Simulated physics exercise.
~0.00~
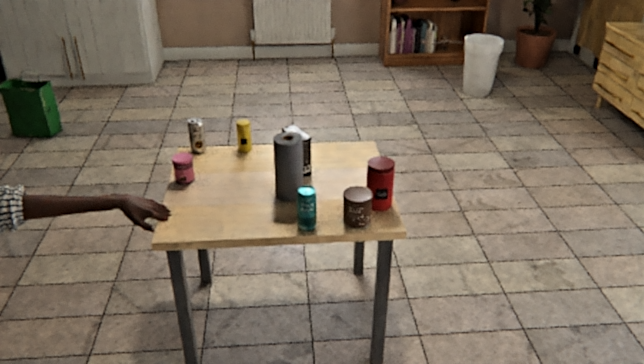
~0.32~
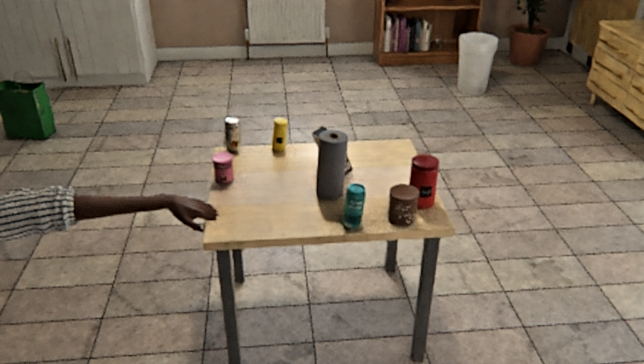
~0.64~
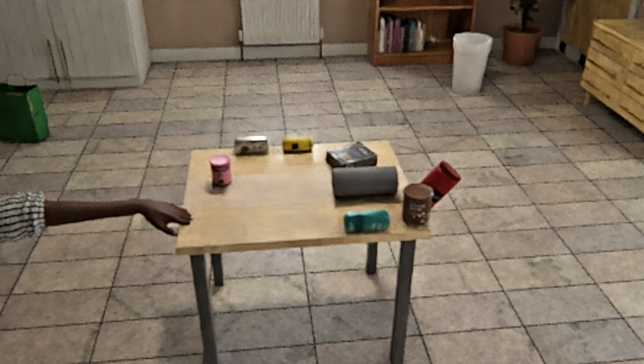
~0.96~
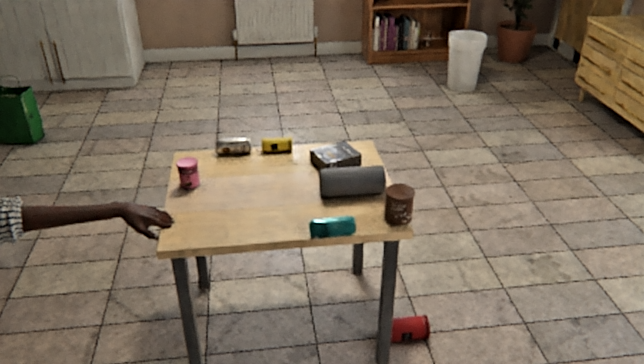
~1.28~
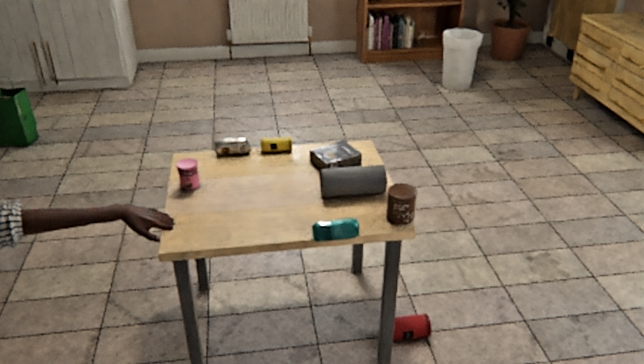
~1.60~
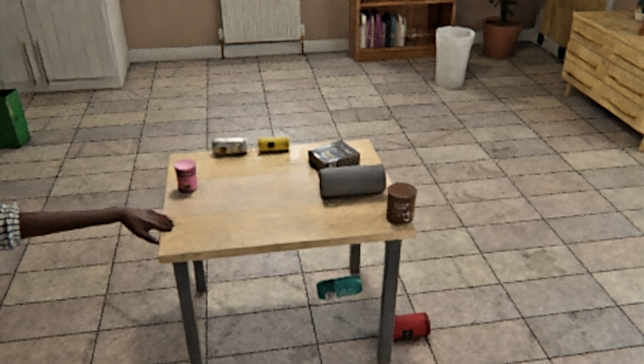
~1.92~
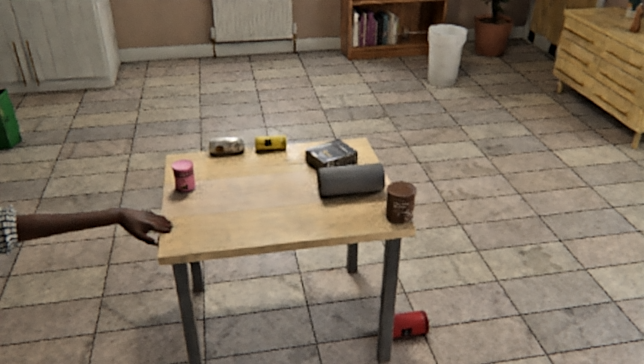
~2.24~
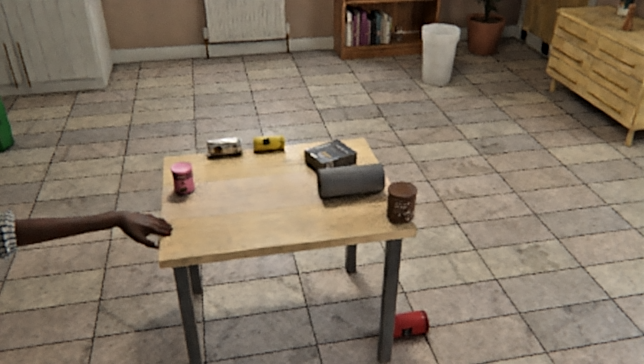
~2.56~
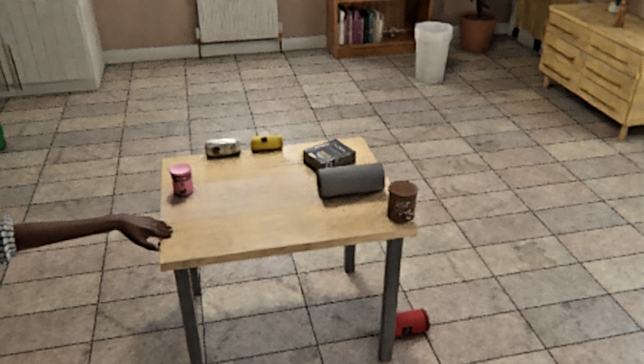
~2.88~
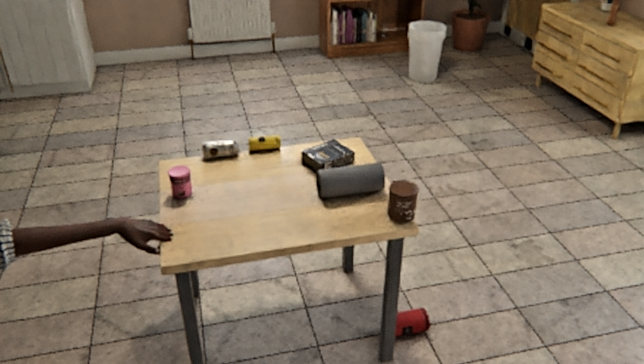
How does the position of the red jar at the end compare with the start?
At the start the red jar stands upright on the table, and at the end it lies on its side on the floor.
We see a hand at a wooden table jerk it right and then back left, toppling several containers; the red jar and then the turquoise can fall off, while the pink tin and brown tin stay upright among the toppled items.
